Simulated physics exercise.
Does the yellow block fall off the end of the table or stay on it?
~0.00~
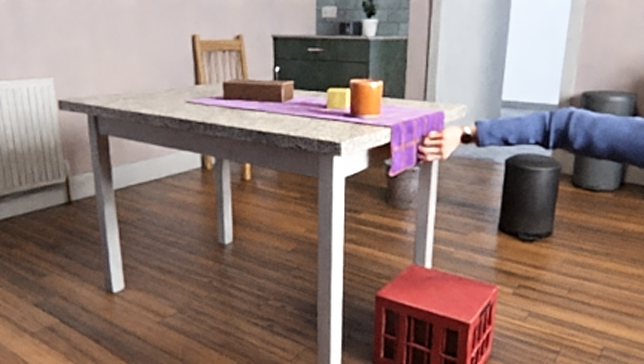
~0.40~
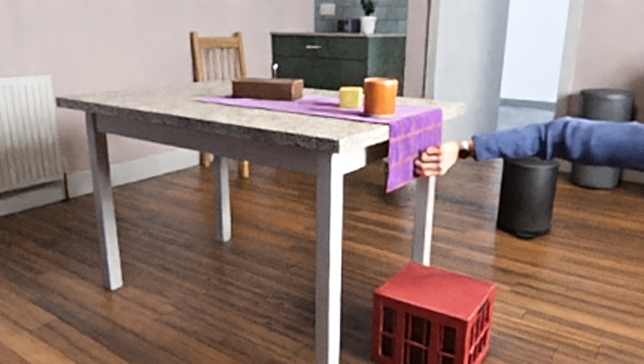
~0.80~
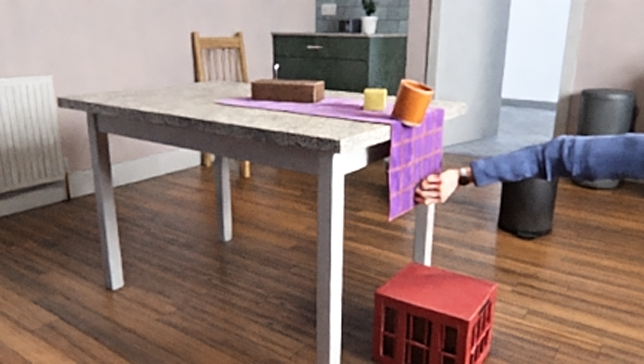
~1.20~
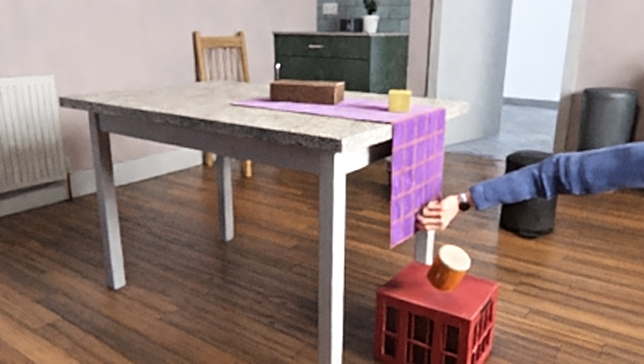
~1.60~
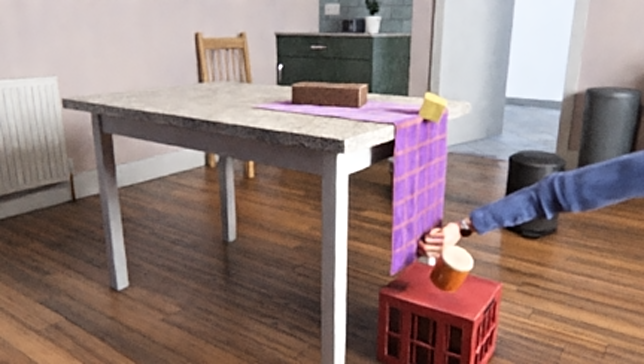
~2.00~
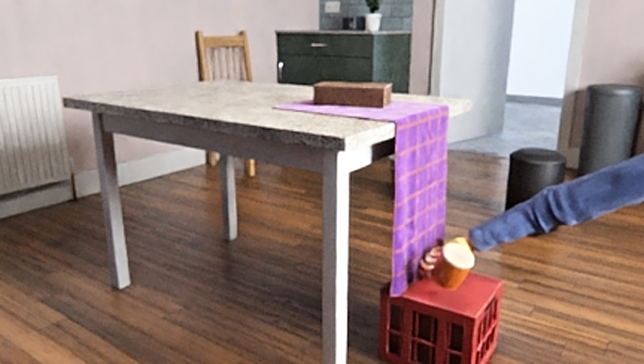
The yellow block is carried off the end of the table and falls, as the orange mug does before it.
The video shows a hand pulling a purple cloth down over the end of a table, carrying along a brick, a yellow block and an orange mug. The mug falls onto the red crate, then the block drops too, while the brick stays on the table.
